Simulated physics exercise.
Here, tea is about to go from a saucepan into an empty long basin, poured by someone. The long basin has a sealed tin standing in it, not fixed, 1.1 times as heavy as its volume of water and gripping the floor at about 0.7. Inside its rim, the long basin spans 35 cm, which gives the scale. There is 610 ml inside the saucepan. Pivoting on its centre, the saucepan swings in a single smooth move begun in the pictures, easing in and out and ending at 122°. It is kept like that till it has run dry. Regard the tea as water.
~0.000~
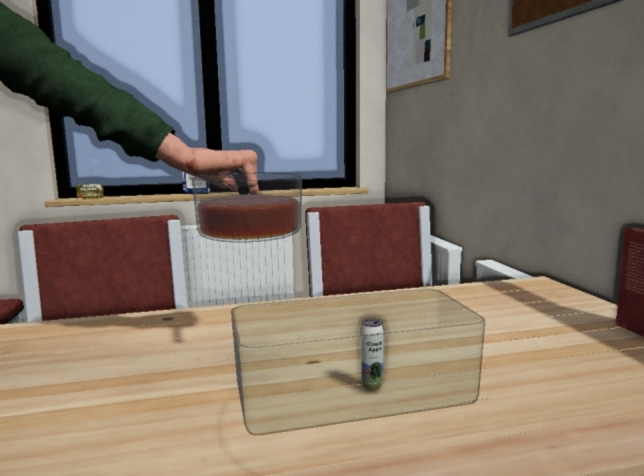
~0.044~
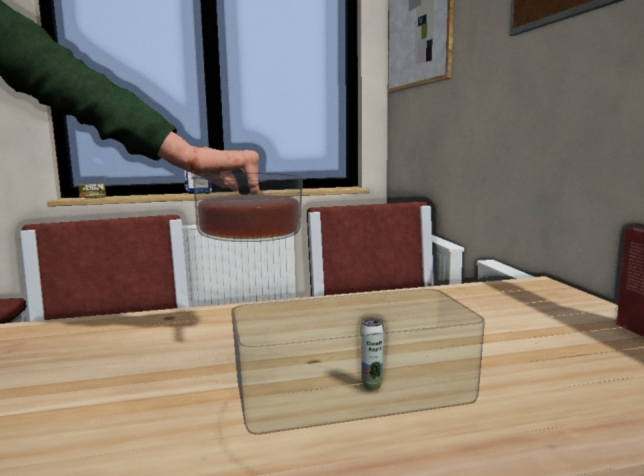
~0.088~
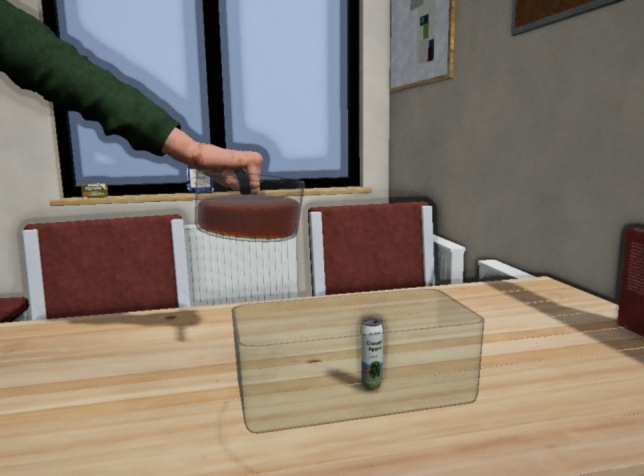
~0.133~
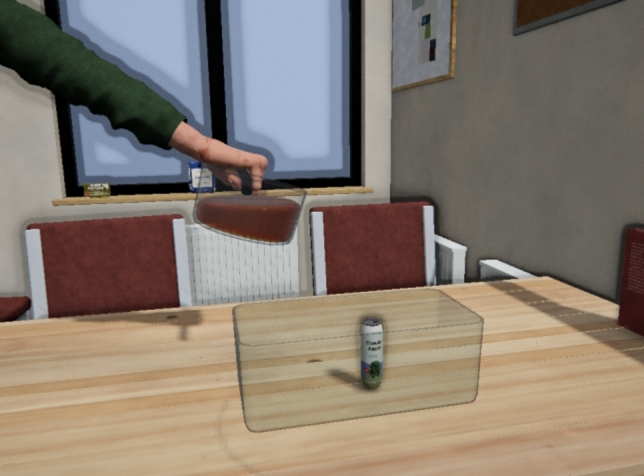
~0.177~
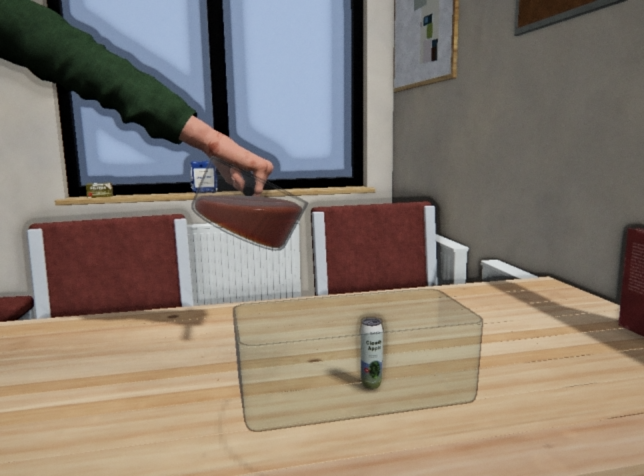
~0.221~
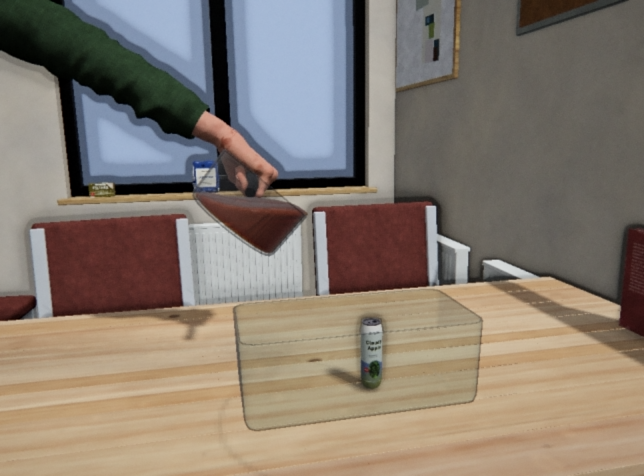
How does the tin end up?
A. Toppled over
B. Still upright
Still upright.
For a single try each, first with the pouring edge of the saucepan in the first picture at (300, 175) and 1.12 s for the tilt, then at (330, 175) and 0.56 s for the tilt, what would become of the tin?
Run one: It does not tip. Run two: It tumbles.
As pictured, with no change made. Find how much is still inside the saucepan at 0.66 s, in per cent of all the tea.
1 per cent or thereabouts.
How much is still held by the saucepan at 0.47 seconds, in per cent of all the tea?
Near 14 in a hundred.
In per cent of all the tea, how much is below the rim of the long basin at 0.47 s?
30 %, more or less.
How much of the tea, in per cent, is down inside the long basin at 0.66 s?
Near 92 in a hundred.
After 0.47 s the tilt is 115° and 15 per cent is still to pour; the tin stands where it began.
After 0.66 s the tilt is 122° and 1 per cent is still to pour; the tin stands where it began.
After 0.85 s the tilt is 122° and 0 per cent is still to pour; the tin stands where it began.
After 1.06 s the tilt is 122° and 0 per cent is still to pour; the tin stands where it began.
In the end the tin stands where it began.
